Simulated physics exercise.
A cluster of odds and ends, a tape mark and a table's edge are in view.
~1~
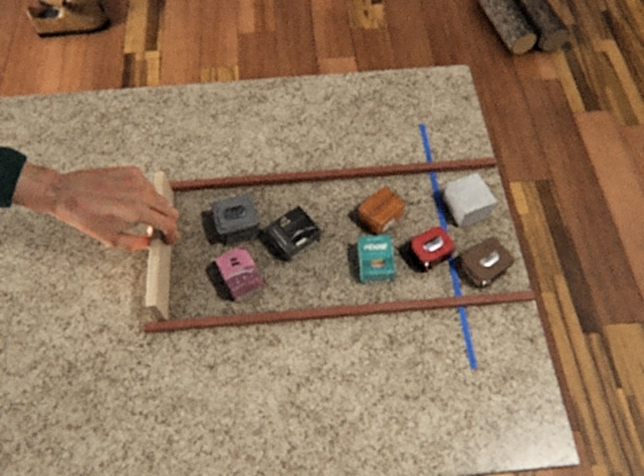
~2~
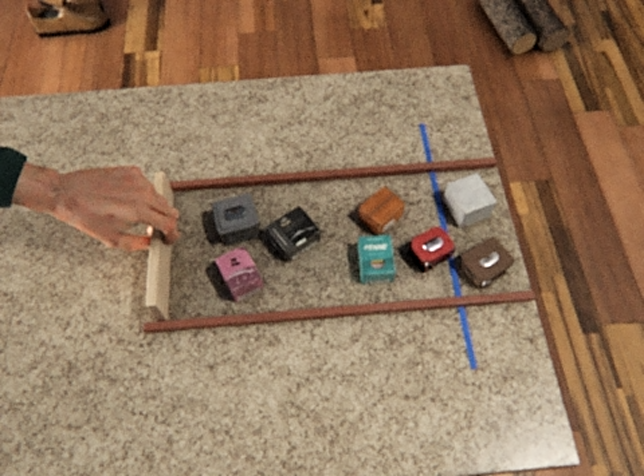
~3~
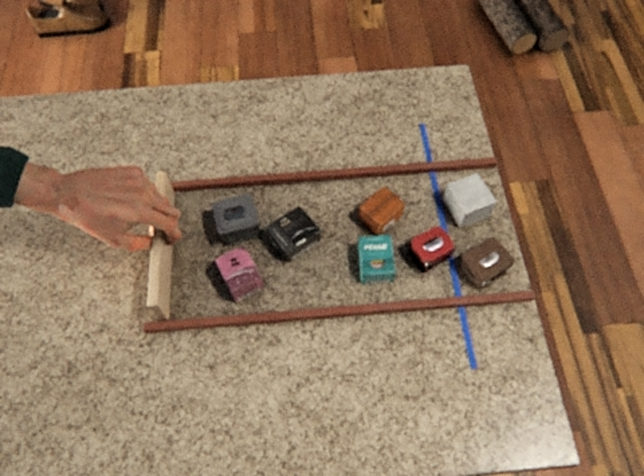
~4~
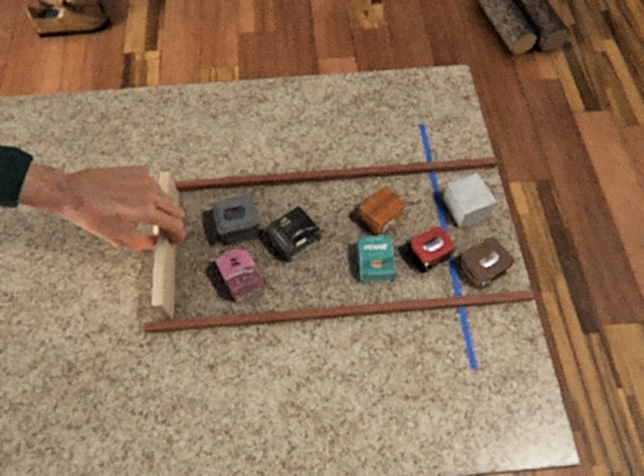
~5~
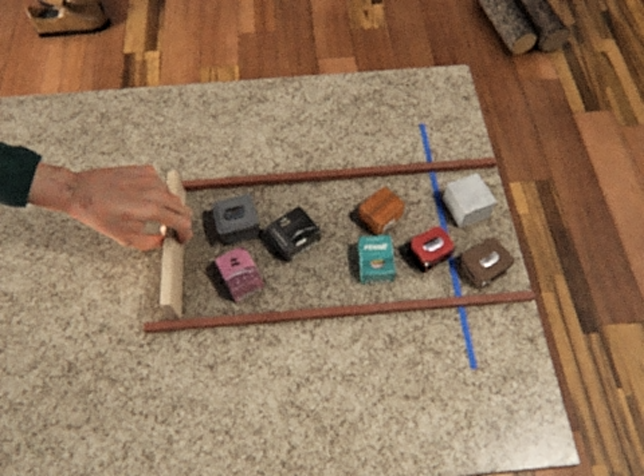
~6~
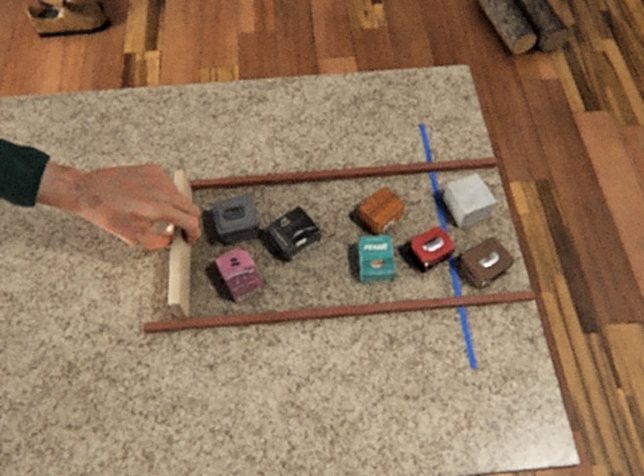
A hand slid a pale wooden board slowly to the right between two thin rails, closing in on a scattered group of small colorful boxes and blocks, which stayed still near a blue tape line.
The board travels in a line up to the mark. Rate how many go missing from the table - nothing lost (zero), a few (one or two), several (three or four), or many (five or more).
Several, three or four.
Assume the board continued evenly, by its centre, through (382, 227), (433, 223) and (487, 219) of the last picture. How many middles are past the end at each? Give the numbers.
Place by place: 0, 3 and 6.
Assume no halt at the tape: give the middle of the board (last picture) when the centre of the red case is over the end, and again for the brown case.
The middle is at (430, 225) when it's the red case, and at (410, 225) when it's the brown case.
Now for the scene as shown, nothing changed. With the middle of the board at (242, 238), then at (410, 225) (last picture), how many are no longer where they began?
First 3, after that 8.
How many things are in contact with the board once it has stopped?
It's 2.
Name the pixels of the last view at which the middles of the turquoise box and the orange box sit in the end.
First: About (517, 268); second: About (489, 180).
A little later, none off yet; brown case at rest near (486, 264); white block at rest near (469, 200); red case at rest near (431, 249).
When it is over, the number that fall off is three or four; down, red case, white block and brown case.
